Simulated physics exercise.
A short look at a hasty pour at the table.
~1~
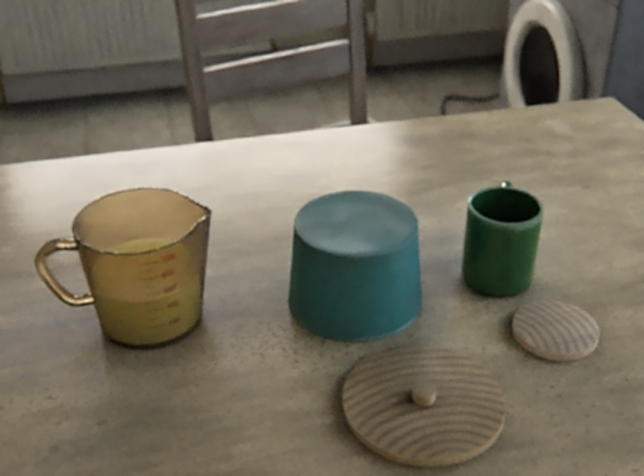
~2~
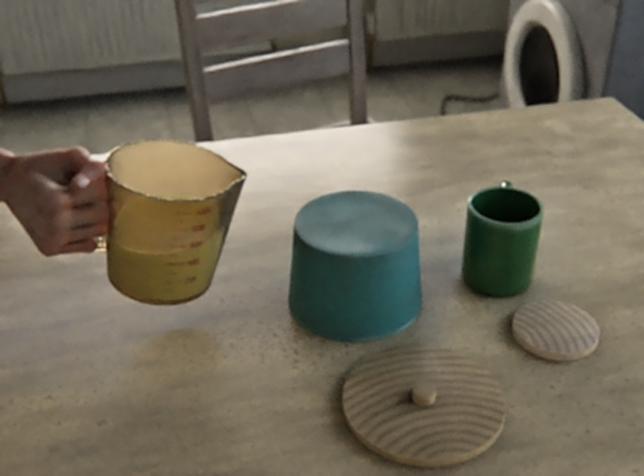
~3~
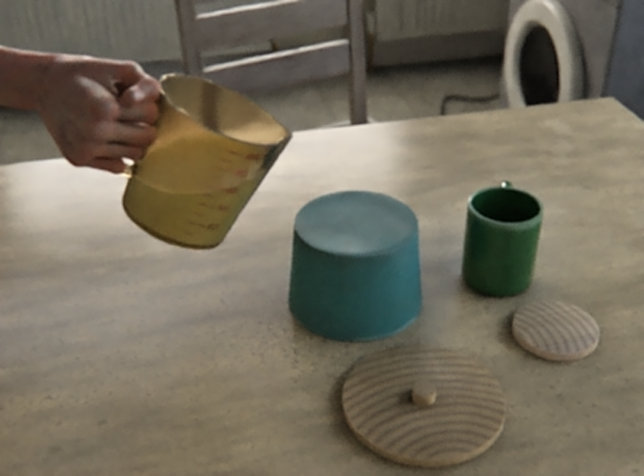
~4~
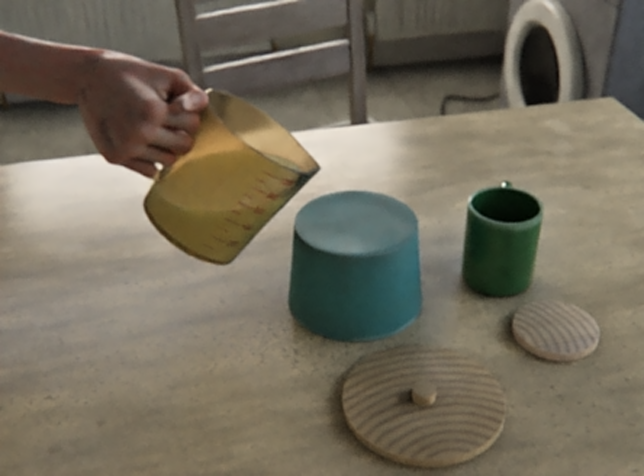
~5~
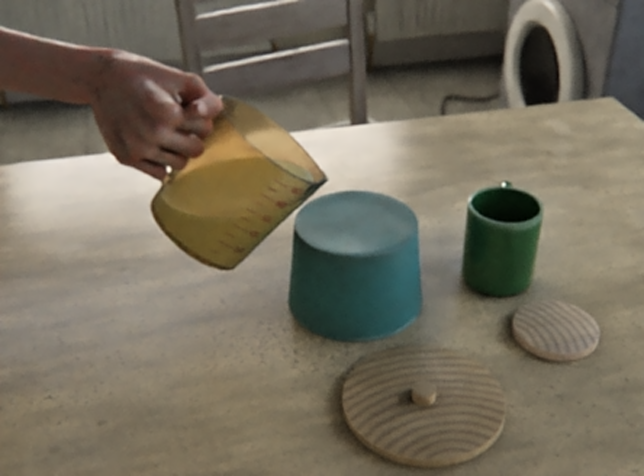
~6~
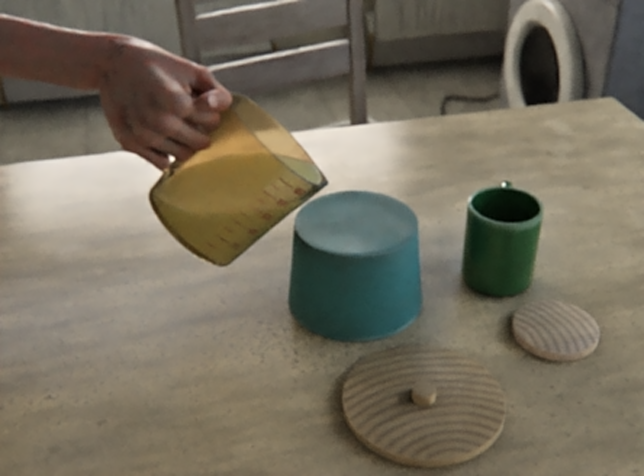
In this clip, a hand lifts a measuring jug of yellowish liquid from the left of a table, moves it right and tilts it beside an upside-down teal tub, then holds it nearly still, with no liquid leaving it.
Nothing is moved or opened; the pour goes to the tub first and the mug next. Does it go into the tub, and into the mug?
The tub lets it run off outside and the mug fills up.
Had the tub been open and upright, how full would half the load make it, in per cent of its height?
Close to 20 %.
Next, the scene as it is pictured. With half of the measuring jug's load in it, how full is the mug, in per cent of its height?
About 65 per cent.
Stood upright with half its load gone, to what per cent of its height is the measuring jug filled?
I make it 25 per cent.
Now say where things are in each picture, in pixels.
The first frame shows at the start; measuring jug (145, 267) about half full; tub (355, 263) upside down; mug (500, 245) open.
In the second frame, a hand has the measuring jug; measuring jug about half full, surface at (166, 222); tub (355, 263) upside down.
The third frame shows tilting; measuring jug (199, 162) tipped 25° with all of its load; mug (500, 245) open.
The fourth frame shows no stream yet; measuring jug (227, 178) tipped 40° with all of its load; tub (355, 263) upside down.
The fifth frame shows still nothing leaves it; measuring jug (235, 185) tipped 40° with all of its load; mug (500, 245) open.
The sixth frame shows on the point of pouring; measuring jug (235, 181) tipped 45° with all of its load; tub (355, 263) upside down; mug (500, 245) open.
Shortly, it runs off the upturned base of the tub.
Then, the lemonade goes into the mug.
At the finish, the tub is empty, in a puddle; the mug has its share inside.
